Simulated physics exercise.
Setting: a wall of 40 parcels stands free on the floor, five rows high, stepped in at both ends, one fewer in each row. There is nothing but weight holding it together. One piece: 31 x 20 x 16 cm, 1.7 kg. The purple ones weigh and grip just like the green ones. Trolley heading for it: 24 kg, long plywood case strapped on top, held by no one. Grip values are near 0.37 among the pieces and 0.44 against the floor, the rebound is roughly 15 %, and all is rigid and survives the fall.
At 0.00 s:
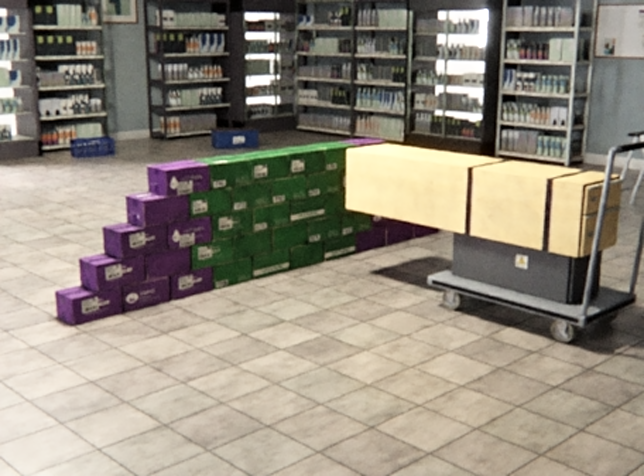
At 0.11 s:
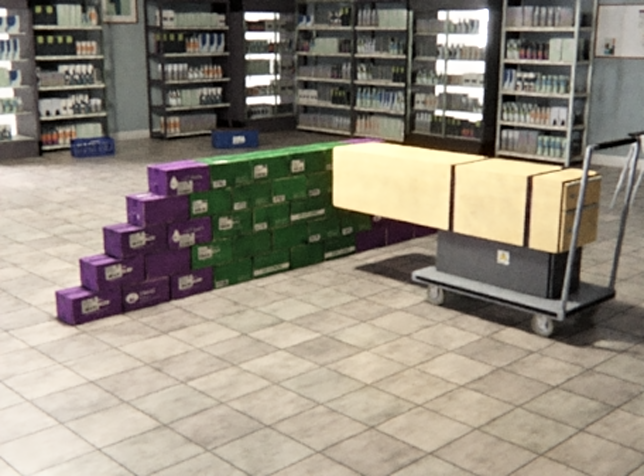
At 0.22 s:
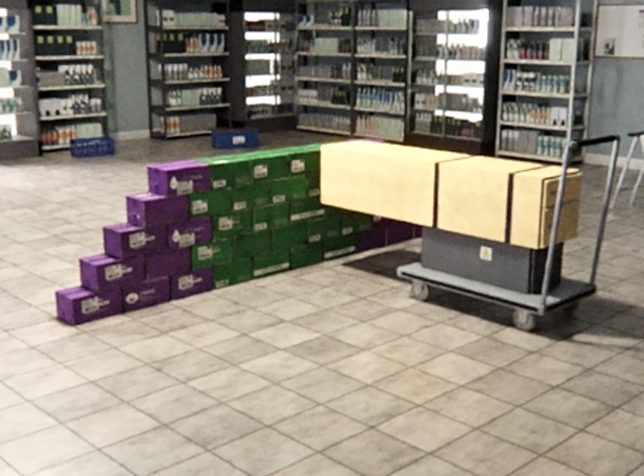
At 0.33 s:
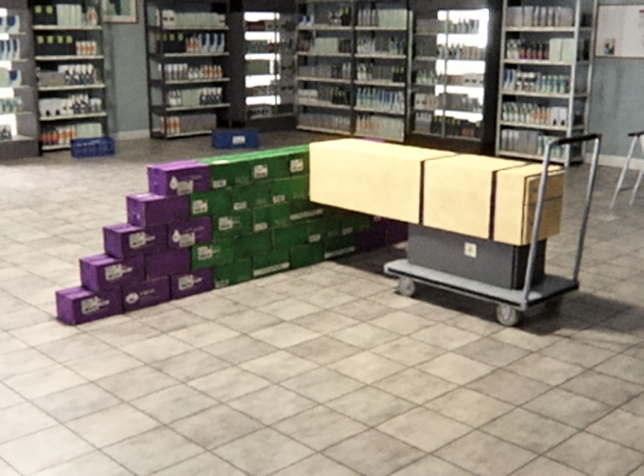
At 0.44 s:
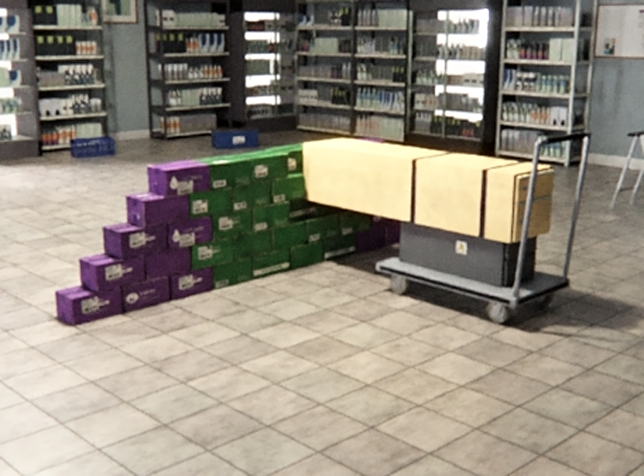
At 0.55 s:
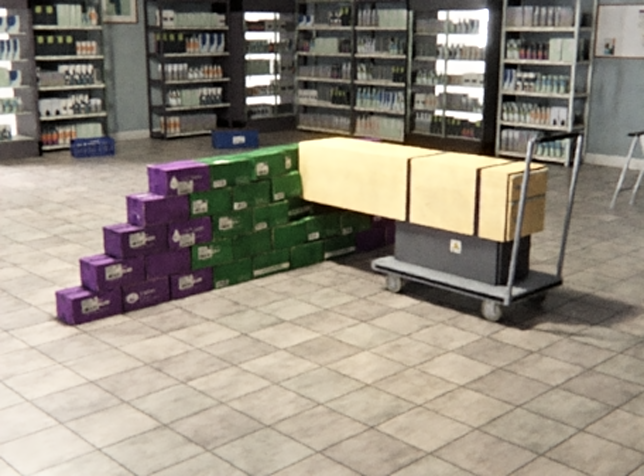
The clip opens on a stepped wall of purple and green boxes standing on a tiled floor, with a trolley carrying a long pale load to its right. The unattended trolley rolls left until the load meets the wall, then pushes in slightly, shifting a few upper green boxes.
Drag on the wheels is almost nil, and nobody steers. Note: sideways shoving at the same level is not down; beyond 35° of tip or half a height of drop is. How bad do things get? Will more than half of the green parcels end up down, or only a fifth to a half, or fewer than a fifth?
A fifth to a half of them.
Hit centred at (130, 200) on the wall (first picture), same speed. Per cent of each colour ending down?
Result - purple: 20 %; green: 0 %.
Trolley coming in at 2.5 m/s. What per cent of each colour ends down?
You'd end up with purple at 10 per cent down and green at 30 per cent.
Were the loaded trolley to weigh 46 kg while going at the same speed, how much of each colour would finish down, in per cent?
Purple 10, green 40 %.
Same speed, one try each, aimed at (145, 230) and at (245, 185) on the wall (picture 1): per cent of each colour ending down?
You'd get purple at 40 followed by 10, and green at 10 followed by 40 percent.
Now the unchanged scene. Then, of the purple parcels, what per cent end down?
The purple group finishes with 10% down.
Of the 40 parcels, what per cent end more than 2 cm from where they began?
The answer is 25 percent.
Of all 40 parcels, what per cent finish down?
I'd put it at roughly 25 per cent of them.
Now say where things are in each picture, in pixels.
In the first picture (pixels give the middle of a visible side), load (353, 169) 33 cm short of the wall; top green parcel (308, 163); top purple parcel (189, 180); none has stirred.
The second picture shows load (340, 166) 21 cm short of the wall; top green parcel (308, 163).
The third picture shows load (327, 164) 9 cm short of the wall; top green parcel (308, 163).
The fourth picture shows load (316, 162) 14 mm into the wall's line; top green parcel (306, 162) 14 mm from its place; movement in 5 of them.
The fifth picture shows load (309, 161) 8 cm into the wall's line; top green parcel (299, 161) 8 cm from its place; movement in 7 of them.
The sixth picture shows load (305, 161) 12 cm into the wall's line; top green parcel (294, 160) 4° from how it stood; top purple parcel (189, 180); movement in 10 of them.
After 0.78 s, load 17 cm past the wall's line, still rolling; none of the 22 green parcels down (0 of 40 in all colours); top green parcel 16° from how it stood.
After 1.02 s, load 22 cm past the wall's line, still rolling; 9 of the 22 green parcels down (10 of 40 in all colours); top green parcel 44° from how it stood, 15 cm lower.
After 1.24 s, load 25 cm past the wall's line, still rolling; 9 of the 22 green parcels down (10 of 40 in all colours); top green parcel on its side.
In the end (1.9 s), load 30 cm past the wall's line, stopped; 9 of the 22 green parcels down (10 of 40 in all colours); top green parcel on its side; top purple parcel unmoved. That is 41 per cent. From the last view, middles, top green parcel near (194, 232), top purple parcel near (179, 178).
